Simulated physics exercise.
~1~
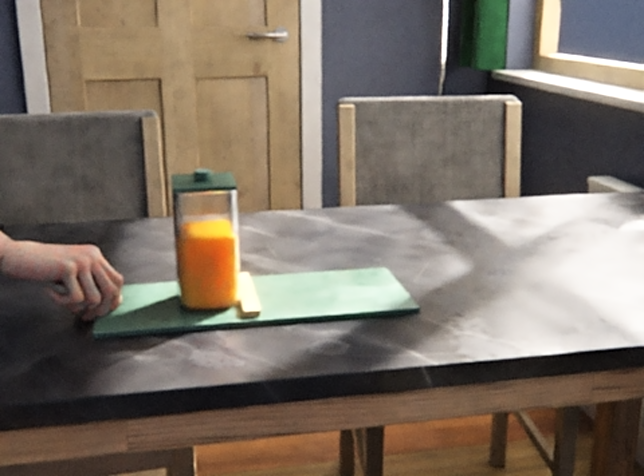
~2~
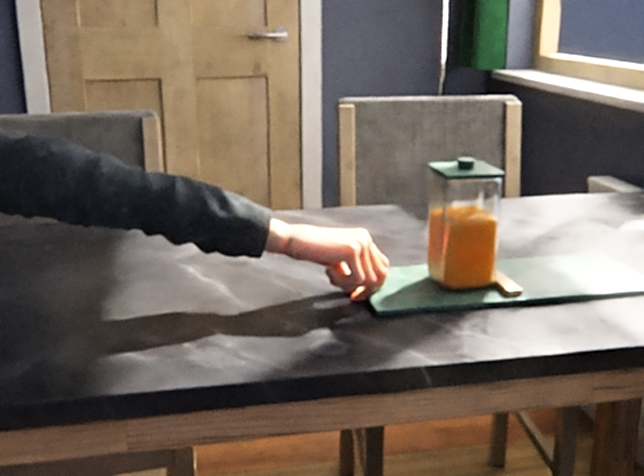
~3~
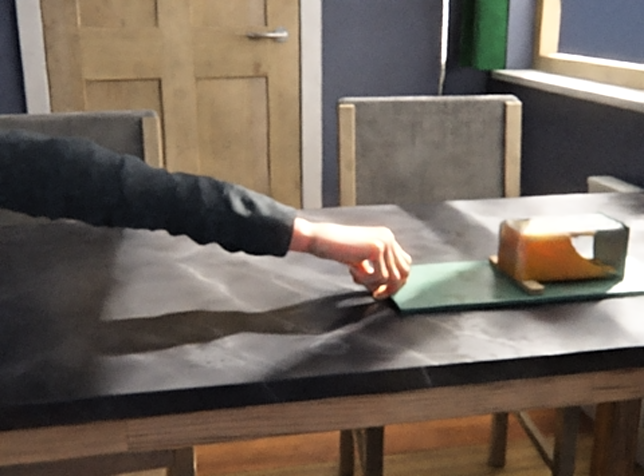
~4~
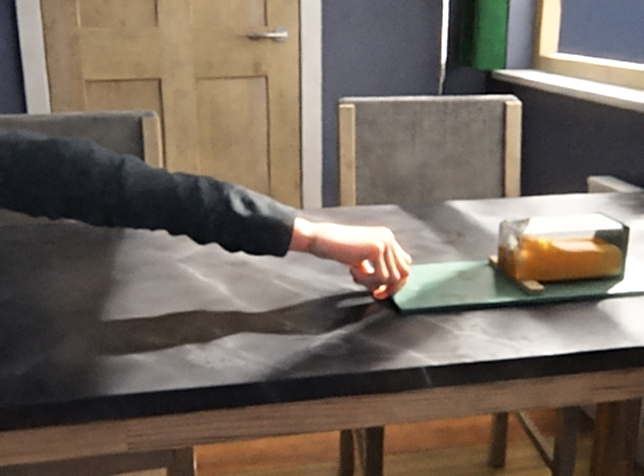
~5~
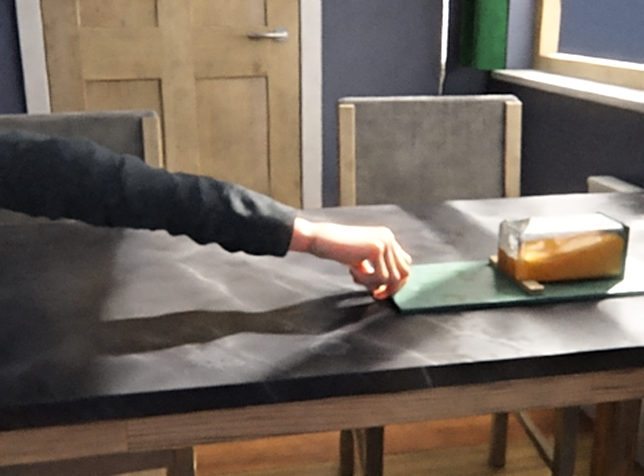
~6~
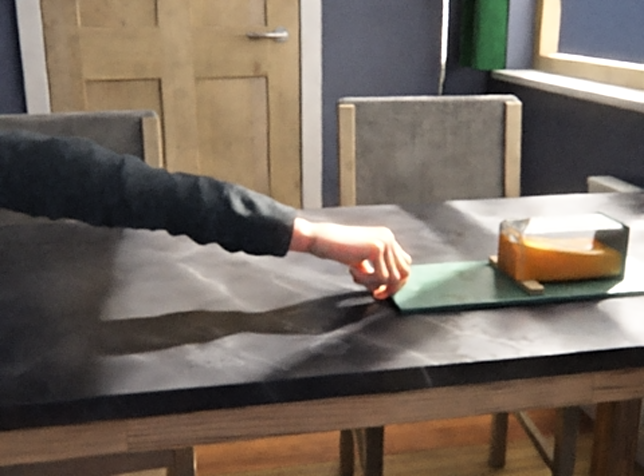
On a dark marble-patterned table, a hand slid a green board to the right with a lidded clear container of orange juice standing on it, and when the board stopped, the container toppled over to the right and ended up lying on its side.
